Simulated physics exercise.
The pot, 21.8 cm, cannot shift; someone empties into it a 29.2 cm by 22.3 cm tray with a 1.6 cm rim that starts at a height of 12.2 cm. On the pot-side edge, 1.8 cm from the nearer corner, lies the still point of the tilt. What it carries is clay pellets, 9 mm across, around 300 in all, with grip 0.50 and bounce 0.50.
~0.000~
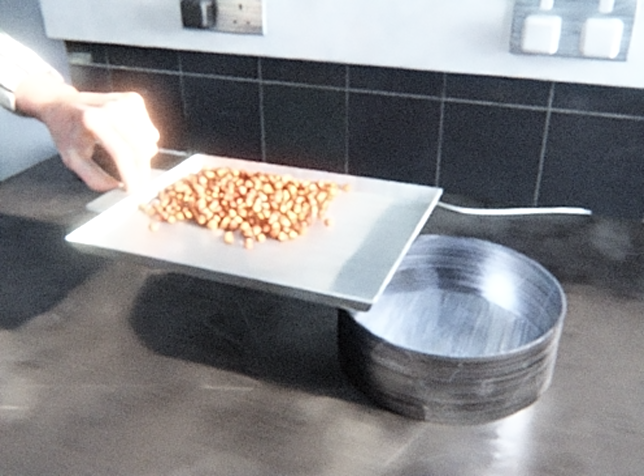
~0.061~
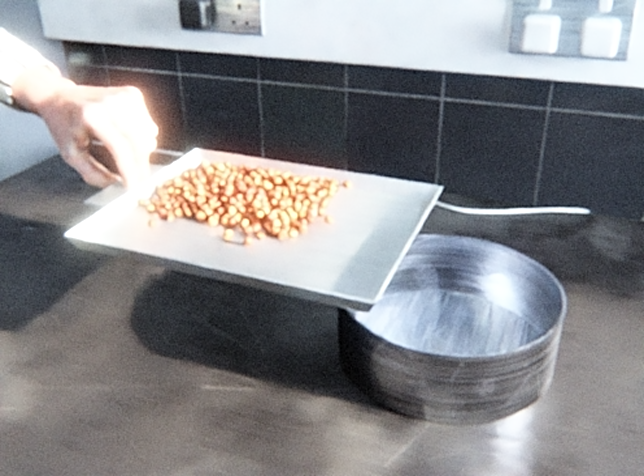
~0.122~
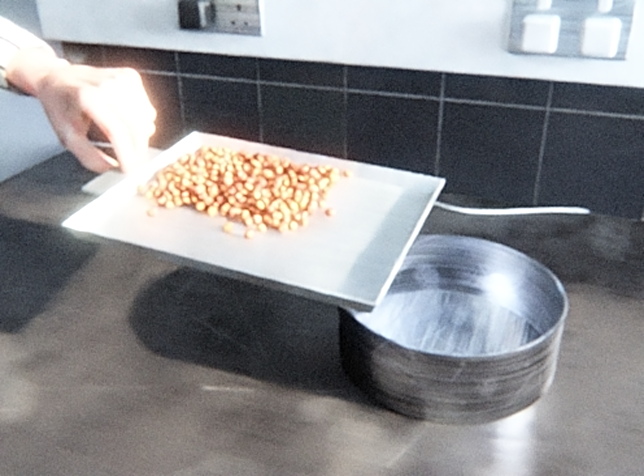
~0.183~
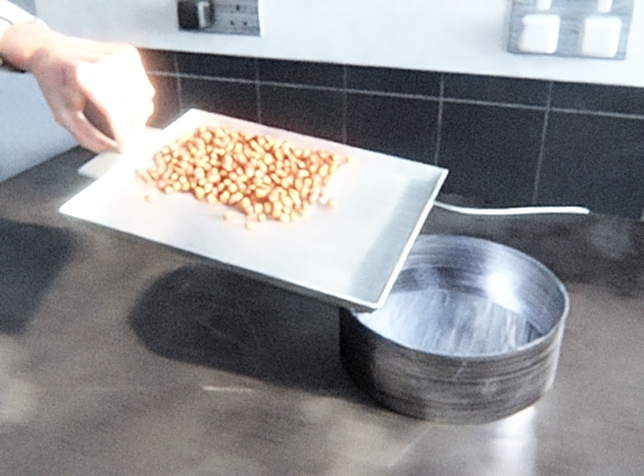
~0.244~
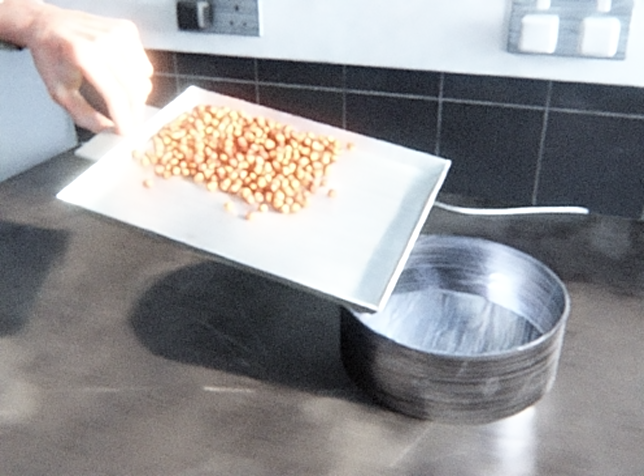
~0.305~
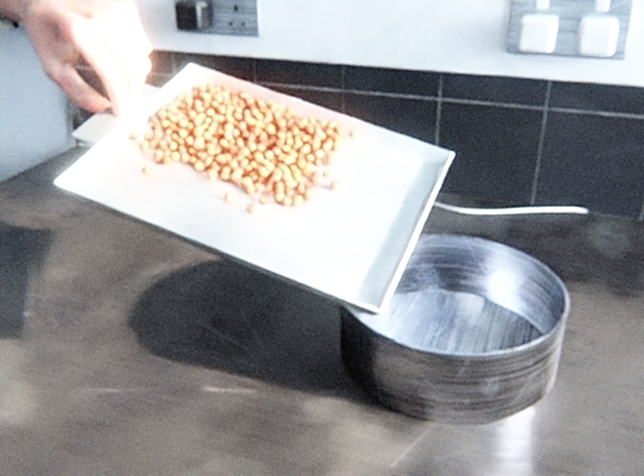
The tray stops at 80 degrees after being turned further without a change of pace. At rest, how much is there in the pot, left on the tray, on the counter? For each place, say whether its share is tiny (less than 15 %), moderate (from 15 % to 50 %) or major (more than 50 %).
As I see it, pot: Minor, tray: Minor, counter: Major.
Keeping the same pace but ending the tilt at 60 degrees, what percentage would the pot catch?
It would land at about 0 percent.
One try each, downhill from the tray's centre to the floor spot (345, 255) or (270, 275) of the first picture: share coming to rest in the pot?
About 55 per cent on the first try and 0 per cent on the second.
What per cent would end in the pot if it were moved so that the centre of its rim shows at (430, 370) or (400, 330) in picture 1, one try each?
I'd say close to 100 percent for the first spot and 85 percent for the second.
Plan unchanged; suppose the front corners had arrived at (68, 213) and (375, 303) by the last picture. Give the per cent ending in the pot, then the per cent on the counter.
You'd end with pot at 0 and counter at 100.
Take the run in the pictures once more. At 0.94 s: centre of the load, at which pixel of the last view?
My estimate is roughly (402, 403).
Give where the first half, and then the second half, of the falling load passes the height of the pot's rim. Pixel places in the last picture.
First half close to (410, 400), second half close to (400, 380).
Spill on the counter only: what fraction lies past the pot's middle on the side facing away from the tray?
Some 70 per cent.
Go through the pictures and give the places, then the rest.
Tray tilt 0 degrees, front corners at (76, 236) and (368, 296); middle of the pieces at (244, 197); pot at (448, 286), in the first frame.
Tray tilt 1 degrees, front corners at (76, 233) and (369, 296); middle of the pieces at (244, 193), in the second frame.
Tray tilt 5 degrees, front corners at (74, 222) and (371, 298), lowest corner right front; middle of the pieces at (244, 181), in the third frame.
Tray tilt 10 degrees, front corners at (71, 208) and (373, 299), lowest corner right front; middle of the pieces at (244, 166), in the fourth frame.
Tray tilt 14 degrees, front corners at (68, 195) and (375, 301), lowest corner right front; middle of the pieces at (244, 151), in the fifth frame.
Tray tilt 19 degrees, front corners at (66, 181) and (377, 303), lowest corner right front; middle of the pieces at (245, 136); pot at (451, 285). Its pace works out near 80 degrees a second, in the sixth frame.
After 0.69 s, tilt 49 degrees; the tray holds 100 %, the pot 0 %.
Then, at 0.94 s, tilt 68 degrees; the tray holds 30 %, the pot 0 %.
After 1.30 s, tilt 80 degrees; the tray holds 5 %, the pot 0 %.
By 2.1 s all is still; pot 0 %, tray 0 %, counter 100 %.
